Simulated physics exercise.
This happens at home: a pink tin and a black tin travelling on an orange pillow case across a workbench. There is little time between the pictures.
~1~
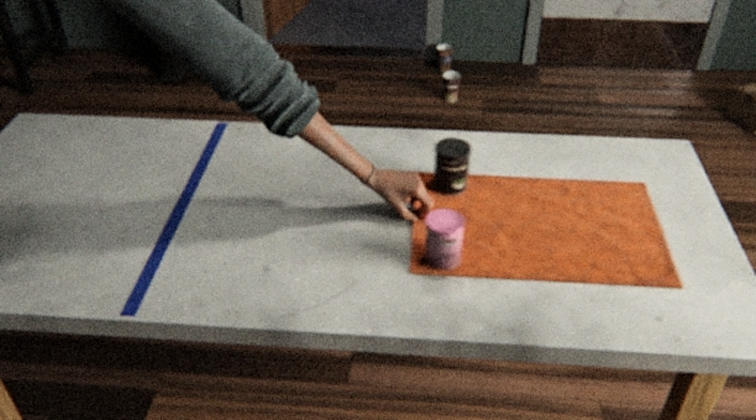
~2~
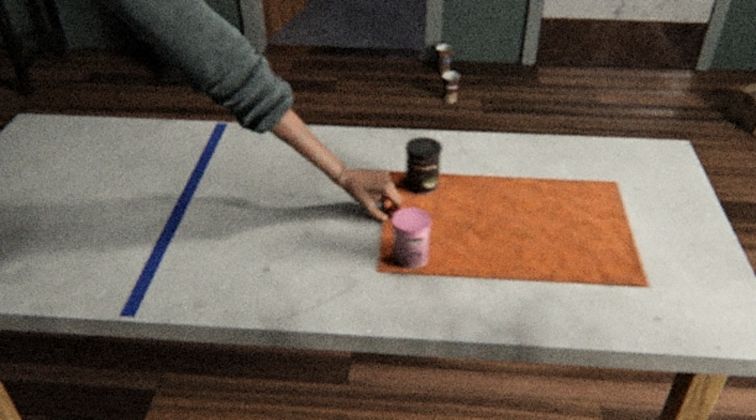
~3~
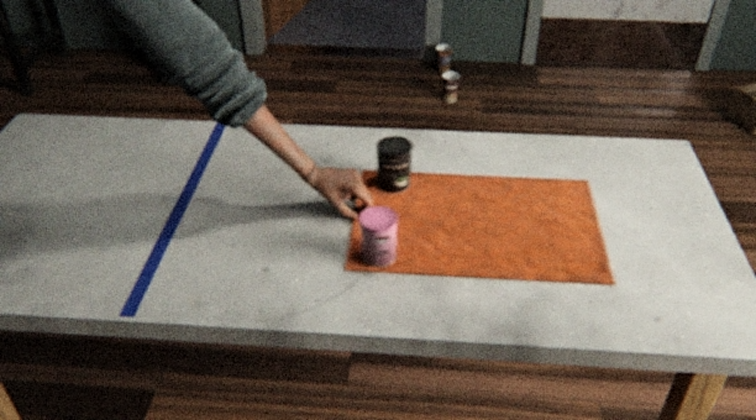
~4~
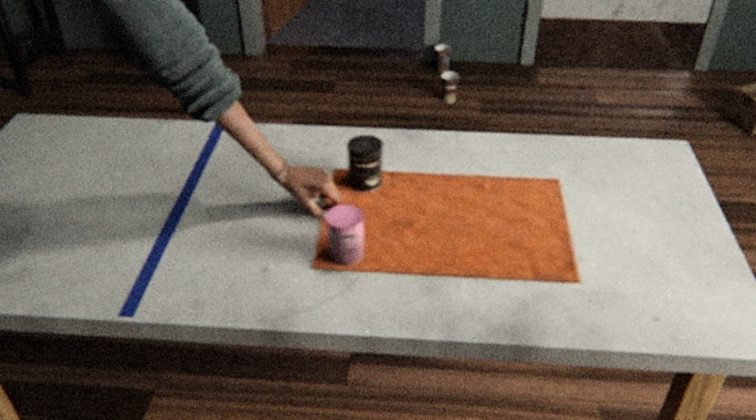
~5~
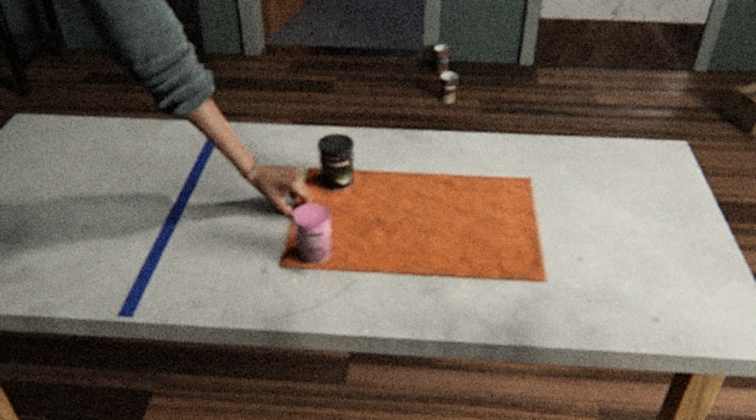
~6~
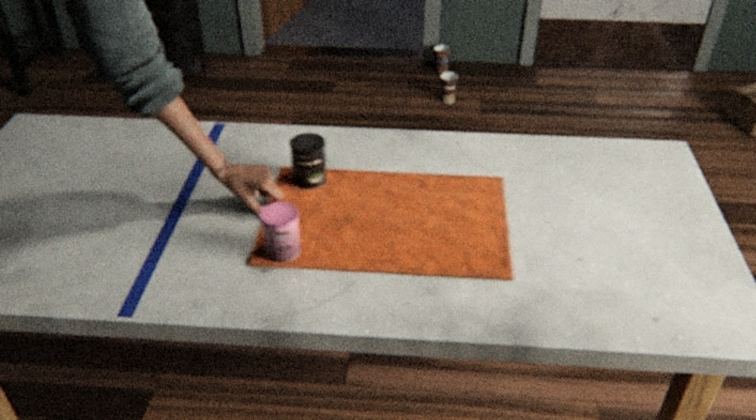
An orange cloth carrying a pink tin and a black tin slid steadily left across a pale workbench, drawn by a hand gripping its near corner, moving closer to a strip of blue tape.
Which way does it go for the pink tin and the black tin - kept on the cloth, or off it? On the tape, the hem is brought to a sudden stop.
The pink tin is off, the black tin is off.
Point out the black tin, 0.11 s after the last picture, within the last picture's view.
Close to (248, 158).
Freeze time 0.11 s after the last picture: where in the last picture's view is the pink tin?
(212, 229).
Then, 0.11 s later than the last view, hem short of the tape; pink tin on the cloth near (212, 229); black tin on the cloth near (248, 158).
Then, 0.22 s later than the last view, hem at the tape; pink tin ahead of the hem near (151, 226); black tin ahead of the hem near (195, 156).
Finally, hem at the tape; pink tin ahead of the hem near (80, 224); black tin ahead of the hem near (136, 155). The pink tin leaves the cloth and the black tin shoots off the front.
